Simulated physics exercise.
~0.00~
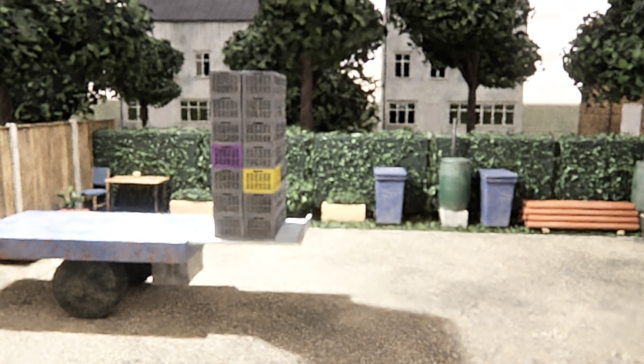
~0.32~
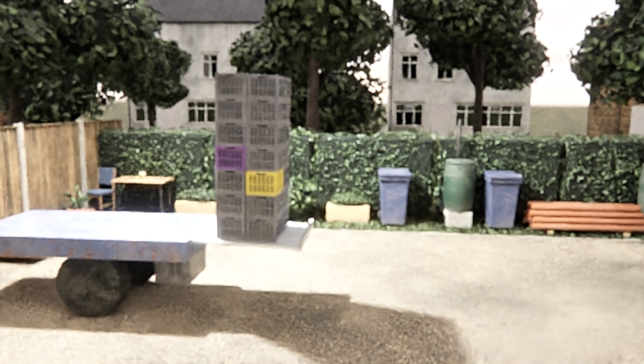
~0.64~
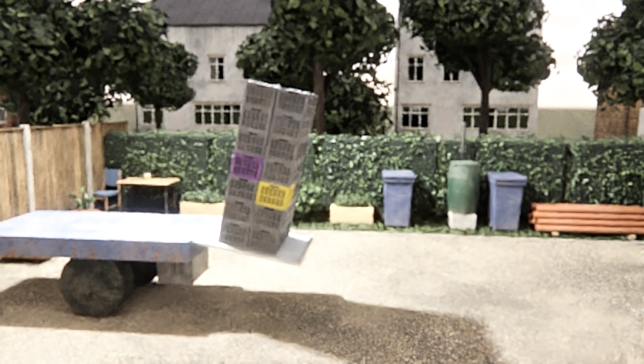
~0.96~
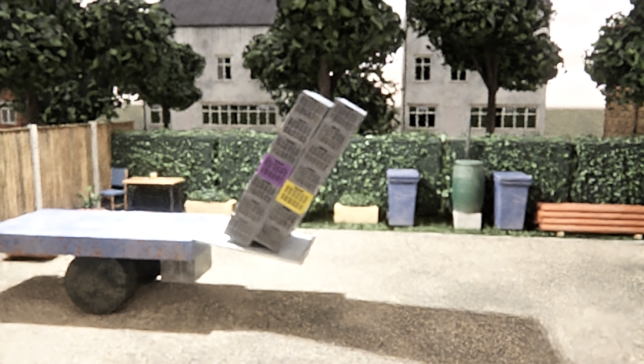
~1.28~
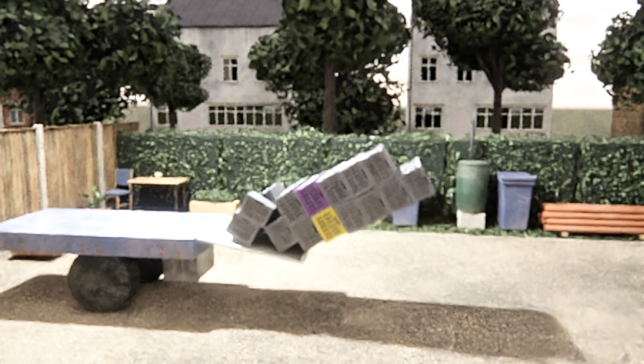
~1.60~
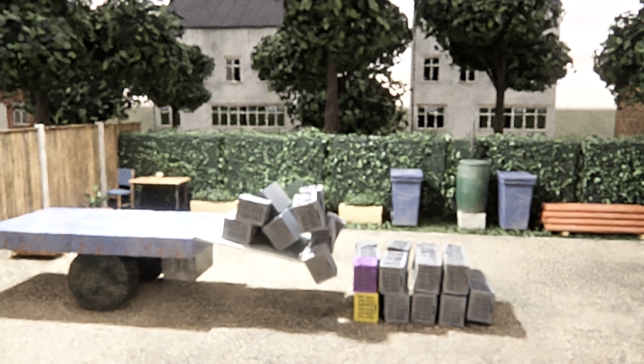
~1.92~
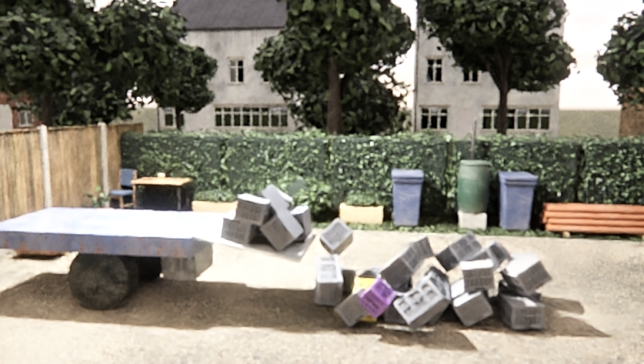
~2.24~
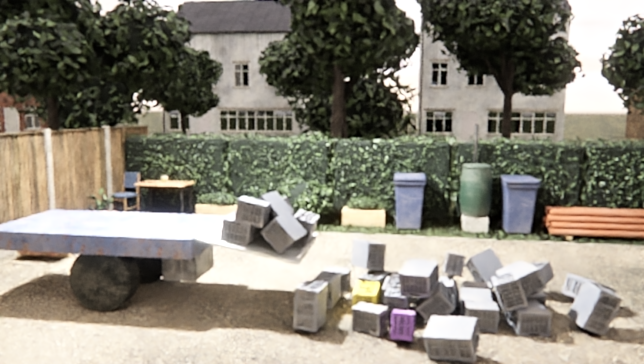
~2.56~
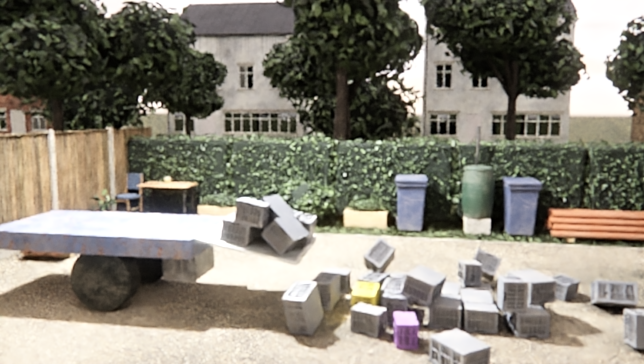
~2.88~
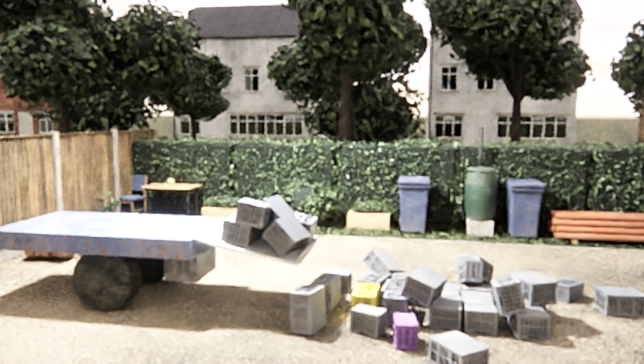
We see a tall stack of grey crates, one purple and one yellow, on a flap behind a flat-bed; the flap tilts down, the stack topples right and breaks apart, and most crates end scattered on the ground while a few stay on the flap.
